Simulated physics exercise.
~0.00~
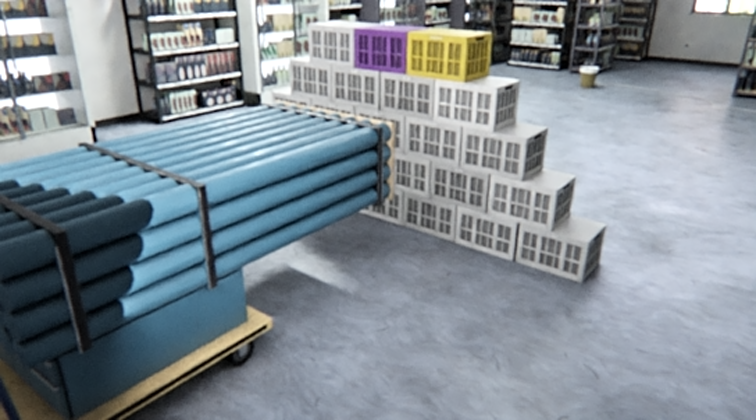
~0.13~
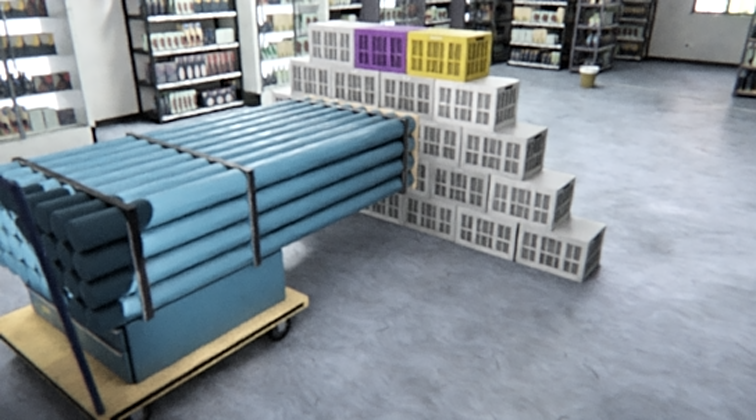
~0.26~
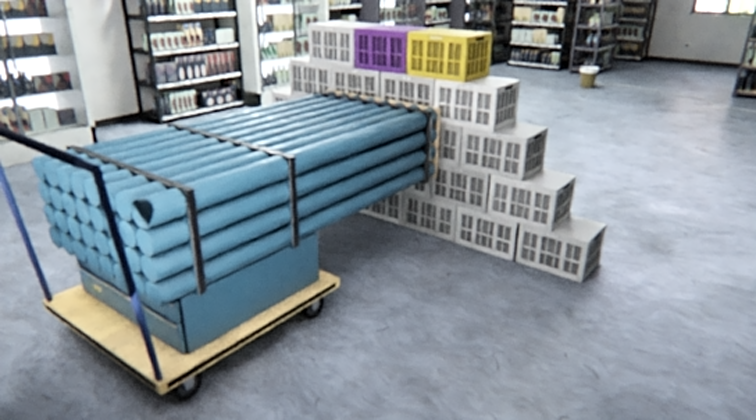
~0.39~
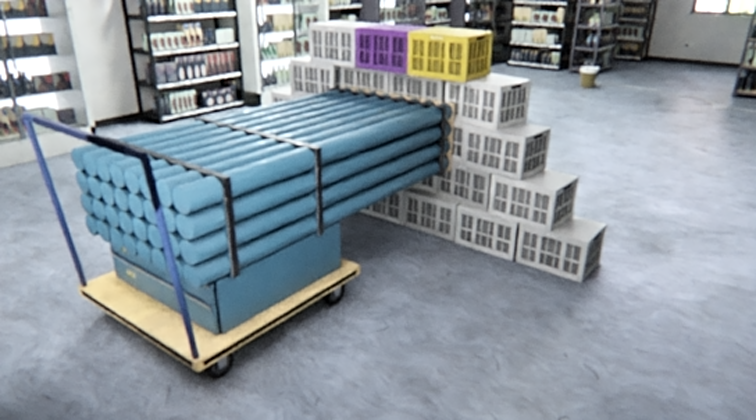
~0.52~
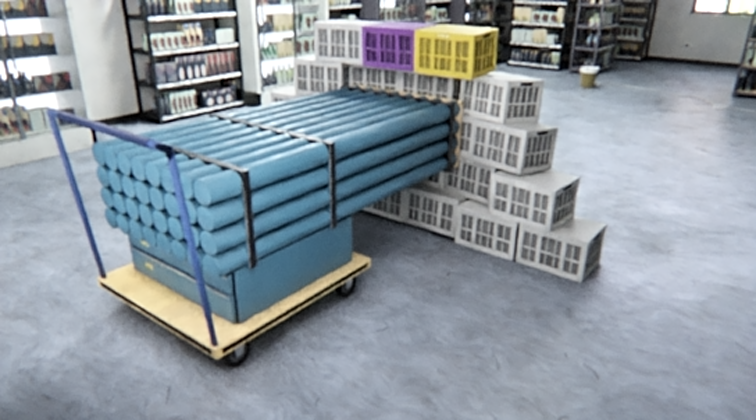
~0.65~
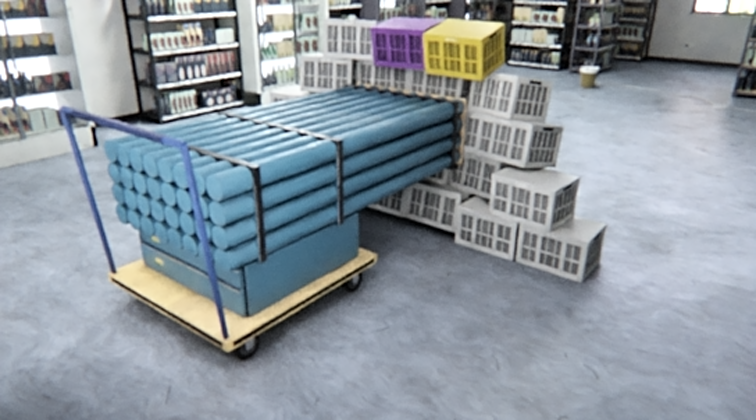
A flatbed cart stacked with strapped blue rolls stands before a stepped wall of pale crates, seen from a raised, fixed viewpoint in a shop with stocked shelves behind. A purple crate and a yellow one sit side by side on the top row. The cart rolls from the left toward the wall, and its load pushes into the crates, shifting several rightward and tilting the coloured pair.
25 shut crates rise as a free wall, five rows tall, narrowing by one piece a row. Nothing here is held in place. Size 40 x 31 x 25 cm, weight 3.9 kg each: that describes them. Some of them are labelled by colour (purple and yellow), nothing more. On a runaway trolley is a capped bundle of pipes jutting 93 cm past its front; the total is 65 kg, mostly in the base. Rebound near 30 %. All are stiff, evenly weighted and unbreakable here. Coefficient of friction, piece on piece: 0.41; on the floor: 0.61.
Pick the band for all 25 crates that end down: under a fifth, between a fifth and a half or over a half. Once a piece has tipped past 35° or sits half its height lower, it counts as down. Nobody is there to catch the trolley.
The total down comes to above one half.
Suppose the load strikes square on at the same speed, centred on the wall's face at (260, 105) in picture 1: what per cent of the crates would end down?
I'd expect something close to 30 per cent of them to end down.
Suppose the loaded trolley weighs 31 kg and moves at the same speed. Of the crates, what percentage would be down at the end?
It would come to around 0 percent.
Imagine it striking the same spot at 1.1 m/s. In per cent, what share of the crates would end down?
About 0%.
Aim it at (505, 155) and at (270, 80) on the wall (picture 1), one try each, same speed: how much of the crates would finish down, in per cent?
Around 30% first, then around 30%.
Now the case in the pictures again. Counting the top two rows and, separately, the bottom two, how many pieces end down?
Top 7, bottom 5.
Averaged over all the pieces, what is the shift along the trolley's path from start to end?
It works out to near 65 cm.
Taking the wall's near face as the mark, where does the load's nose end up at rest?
50 cm.
By 0.80 s, load 27 cm past the wall's line, still rolling; 1 of the 25 crates down; yellow crate tilted 35°; purple crate tilted 15°.
By 1.00 s, load 33 cm past the wall's line, still rolling; 16 of the 25 crates down; yellow crate on its side; purple crate tilted 40°, 18 cm lower.
By 1.20 s, load 38 cm past the wall's line, still rolling; 16 of the 25 crates down; yellow crate upside down; purple crate tilted 46°, 63 cm lower.
By 1.54 s, load 45 cm past the wall's line, still rolling; 16 of the 25 crates down; yellow crate upside down; purple crate tilted 3°, 69 cm lower.
When it is over (2.3 s), load 52 cm past the wall's line, stopped; 16 of the 25 crates down; yellow crate upside down; purple crate tilted 43°, 75 cm lower. That is 64 per cent. In pixels of the last frame, middles, yellow crate near (492, 142), purple crate near (470, 125).
